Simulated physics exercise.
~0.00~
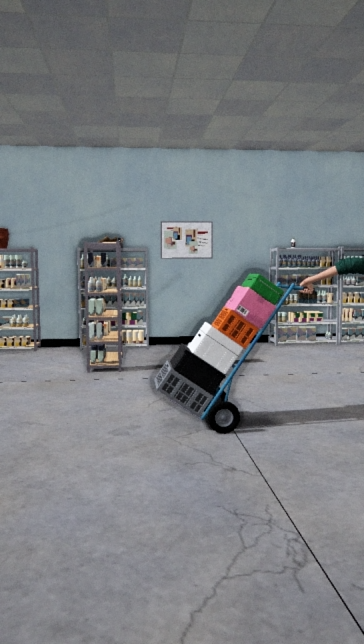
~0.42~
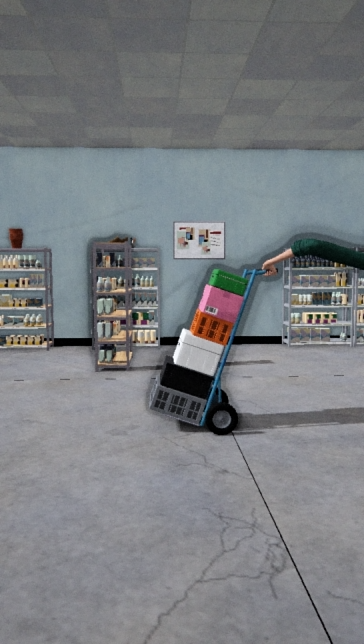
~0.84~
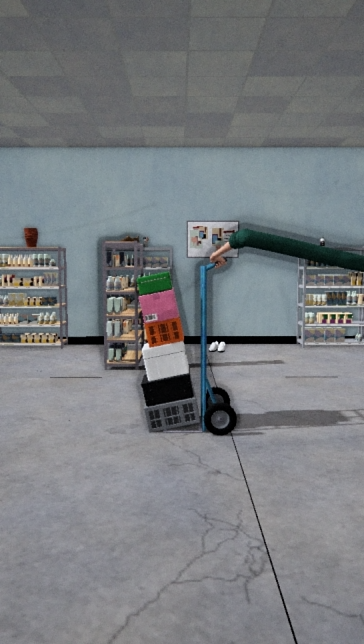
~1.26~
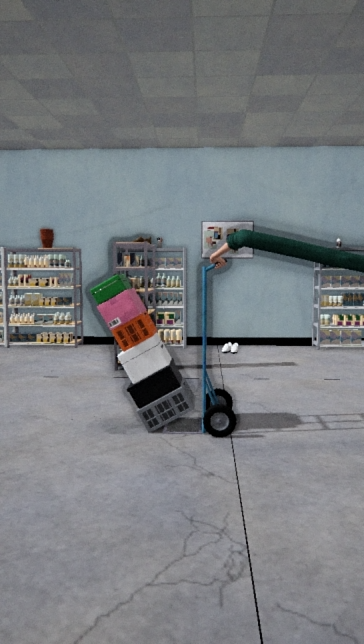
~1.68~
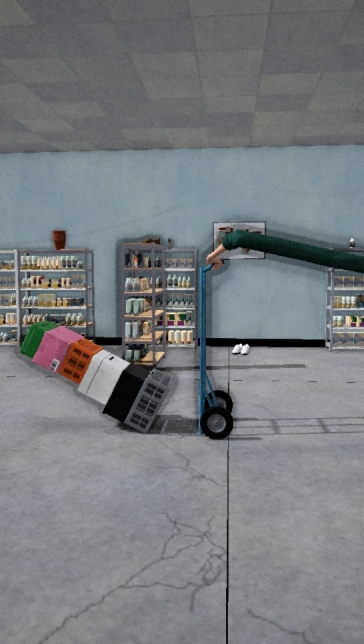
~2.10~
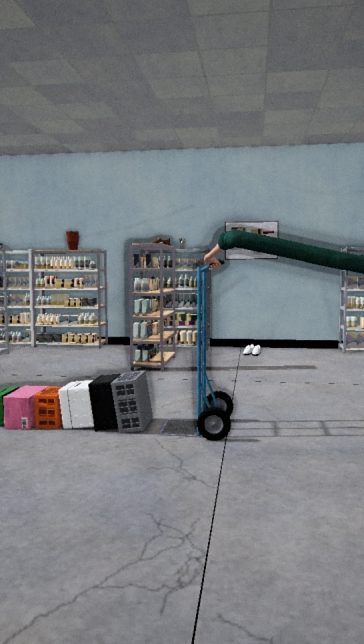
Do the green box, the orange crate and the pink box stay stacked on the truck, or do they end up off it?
All three end up off the truck. They topple over to the left with the rest of the stack and come down on the floor.
